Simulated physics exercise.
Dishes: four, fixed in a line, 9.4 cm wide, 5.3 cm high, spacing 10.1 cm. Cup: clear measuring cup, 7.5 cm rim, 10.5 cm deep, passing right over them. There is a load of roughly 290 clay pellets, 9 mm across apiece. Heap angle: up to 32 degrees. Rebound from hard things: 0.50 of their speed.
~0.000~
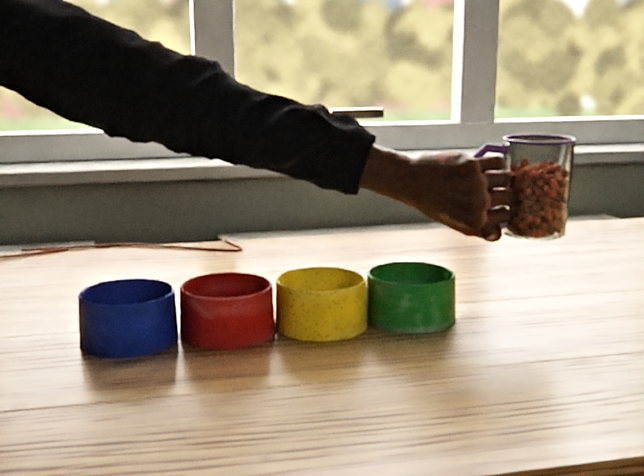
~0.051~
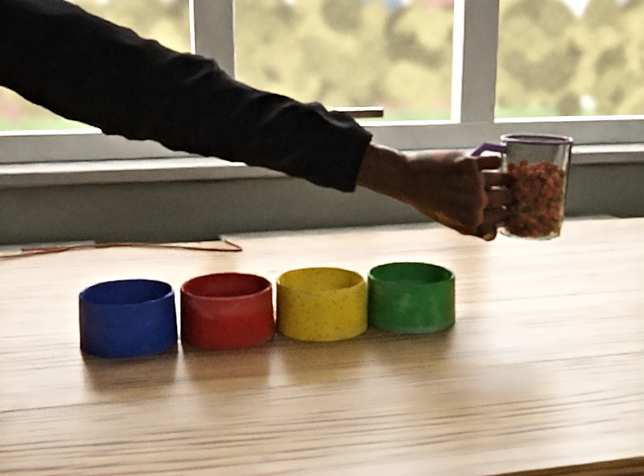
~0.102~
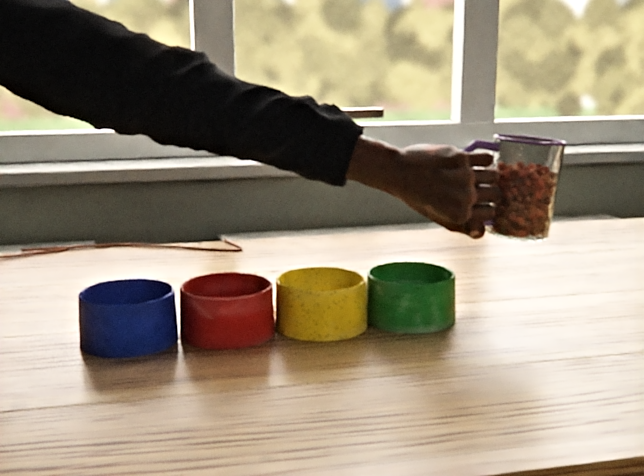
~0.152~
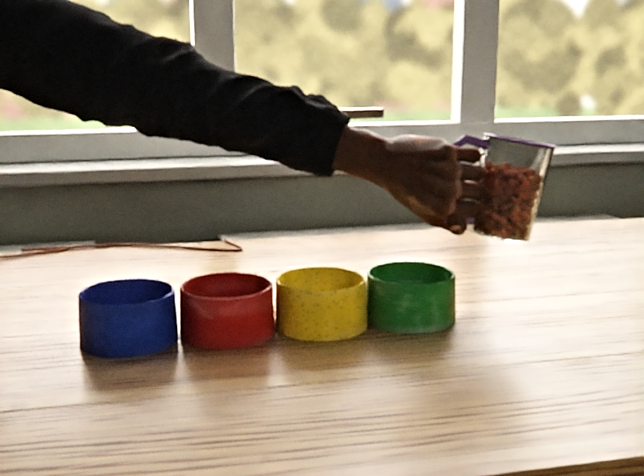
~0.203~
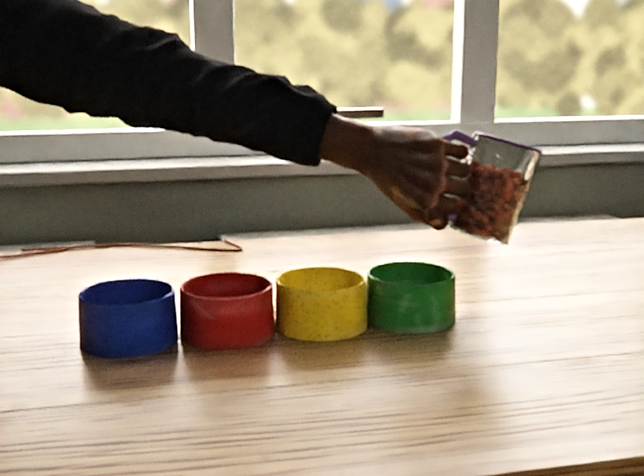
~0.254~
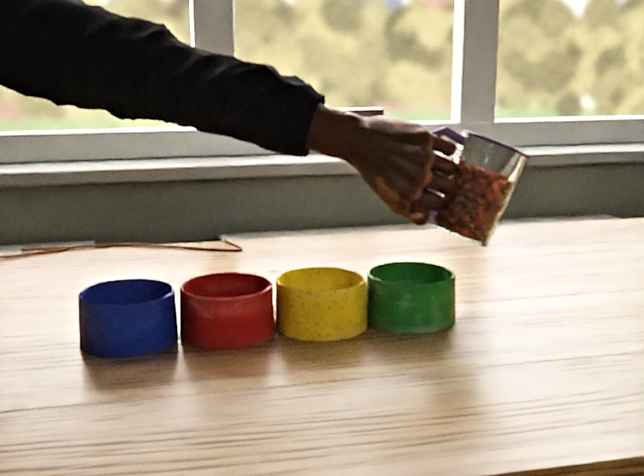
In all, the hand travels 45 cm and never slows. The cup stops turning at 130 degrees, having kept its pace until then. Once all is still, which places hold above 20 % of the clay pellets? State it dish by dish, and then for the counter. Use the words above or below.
Red dish - above; blue dish - above; green dish - below; yellow dish - below; counter - below.
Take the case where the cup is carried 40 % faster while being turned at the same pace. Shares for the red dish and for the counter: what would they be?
Red: 30; counter: 30.
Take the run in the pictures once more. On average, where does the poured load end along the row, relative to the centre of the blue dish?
Some 7 cm to the right.
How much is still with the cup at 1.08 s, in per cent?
Roughly 85 per cent, give or take.
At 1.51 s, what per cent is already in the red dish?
About 55 per cent by then.
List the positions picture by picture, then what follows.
Cup at (536, 187), tilt 0 degrees, lip at (570, 138), moved 0.0 cm; middle of the pieces at (534, 201); green dish at (411, 273); yellow dish at (321, 279); red dish at (226, 285); blue dish at (127, 292), in the first picture.
Cup at (533, 187), tilt 1 degrees, lip at (568, 139), moved 0.4 cm; middle of the pieces at (531, 201), in the second picture.
Cup at (523, 188), tilt 5 degrees, lip at (561, 142), moved 1.6 cm; middle of the pieces at (520, 202), in the third picture.
Cup at (509, 188), tilt 11 degrees, lip at (549, 146), moved 3.3 cm; middle of the pieces at (504, 202), in the fourth picture.
Cup at (493, 189), tilt 16 degrees, lip at (537, 151), moved 5.2 cm; middle of the pieces at (487, 202), in the fifth picture.
Cup at (477, 190), tilt 22 degrees, lip at (525, 156), moved 7.0 cm; middle of the pieces at (470, 202); green dish at (411, 273); yellow dish at (321, 279); red dish at (226, 285); blue dish at (127, 292). Its pace works out near 115 degrees a second; the hand travels 36 cm a second, in the sixth picture.
After 0.75 s, tilt 79 degrees; cup holds 100 %.
After 1.08 s, tilt 117 degrees; cup holds 85 %, red 10 %, yellow 5 %.
Then, at 1.51 s, tilt 130 degrees; cup holds 0 %, red 55 %, blue 25 %, yellow 5 %.
In the end, at 2.0 s, red 55 %, blue 25 %, green 0 %, yellow 5 %, counter 15 %.
